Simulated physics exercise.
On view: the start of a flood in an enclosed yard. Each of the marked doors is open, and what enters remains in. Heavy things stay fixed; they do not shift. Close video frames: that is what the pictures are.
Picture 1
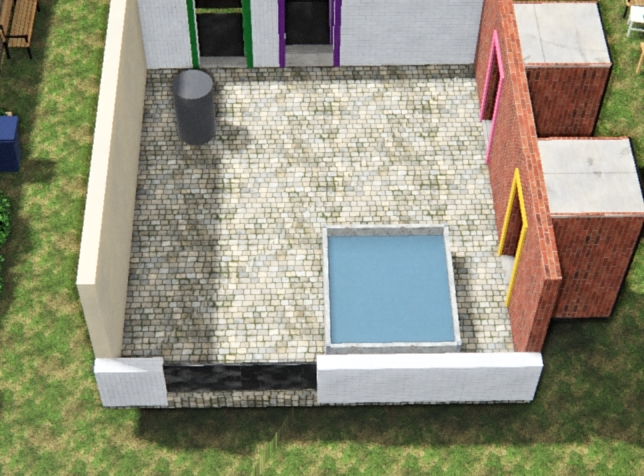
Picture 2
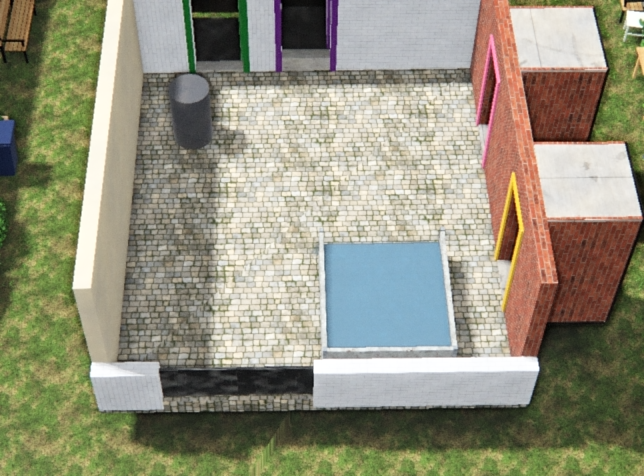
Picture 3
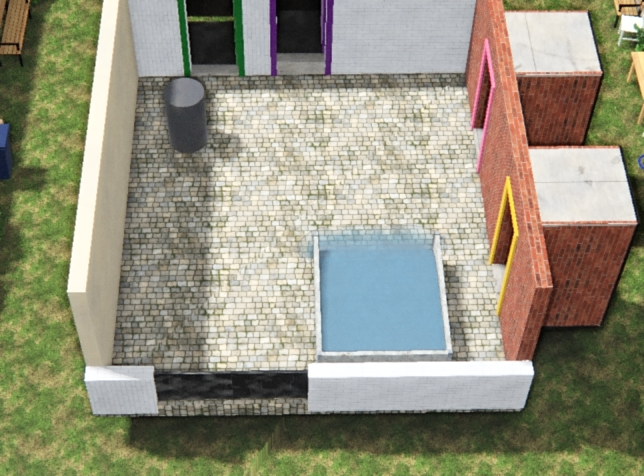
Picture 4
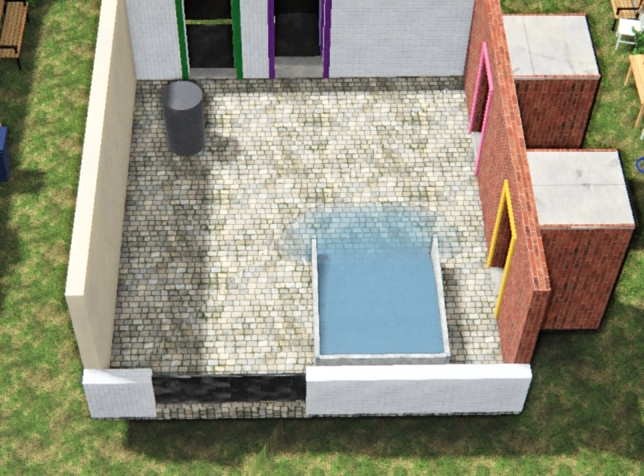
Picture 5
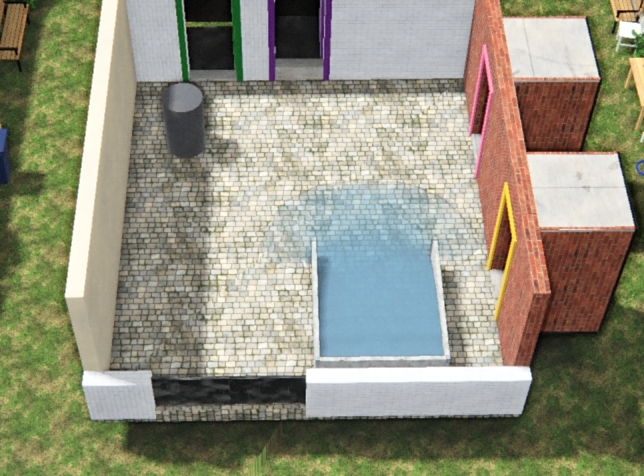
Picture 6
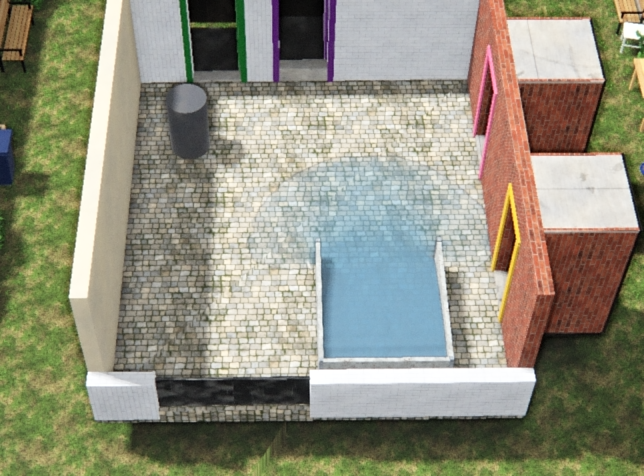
Water poured out through the far side of the open tank in the walled yard and spread across the paving in a widening, shallow curve, while the dark barrel near the back stayed put.
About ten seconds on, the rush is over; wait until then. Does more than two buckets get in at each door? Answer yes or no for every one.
Green door: Yes, purple door: No, pink door: Yes, yellow door: No.
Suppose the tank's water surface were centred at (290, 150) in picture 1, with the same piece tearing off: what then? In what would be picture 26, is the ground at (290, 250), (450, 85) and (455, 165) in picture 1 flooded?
Going through them in turn: Still bare, waterlogged and waterlogged.
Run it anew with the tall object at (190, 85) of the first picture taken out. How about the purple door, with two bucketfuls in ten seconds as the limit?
Without it, I'd expect the purple door to stay short of it.
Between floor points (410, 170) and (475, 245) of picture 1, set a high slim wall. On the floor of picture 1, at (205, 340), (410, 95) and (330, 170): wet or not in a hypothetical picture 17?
Results in sequence: Bone-dry / swamped / swamped.
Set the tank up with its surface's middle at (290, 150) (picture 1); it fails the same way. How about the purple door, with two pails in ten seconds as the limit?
Then: The purple door goes over.
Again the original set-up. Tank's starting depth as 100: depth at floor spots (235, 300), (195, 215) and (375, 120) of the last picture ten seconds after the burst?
At the three places, in the order asked: Around 6, 14 and 6 per cent.
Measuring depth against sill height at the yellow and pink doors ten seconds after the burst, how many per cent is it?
First 70 percent, then 40 percent.
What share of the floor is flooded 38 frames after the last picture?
About 75 per cent.
A moment on, water covers 45 % of the floor; the green door not reached, the purple door wet at the sill, nothing in, the pink door wet at the sill, nothing in, the yellow door not reached.
Next, water covers 55 % of the floor; the green door wet at the sill, nothing in, the purple door wet at the sill, nothing in, the pink door under two buckets in, the yellow door not reached.
Then, water covers 55 % of the floor; the green door over two buckets in, the purple door wet at the sill, nothing in, the pink door under two buckets in, the yellow door not reached.
Later, water covers 75 % of the floor; the green door far over two buckets in, the purple door wet at the sill, nothing in, the pink door over two buckets in, the yellow door wet at the sill, nothing in.
In the end, water covers 95 % of the floor; the green door far over two buckets in, the purple door wet at the sill, nothing in, the pink door over two buckets in, the yellow door wet at the sill, nothing in.
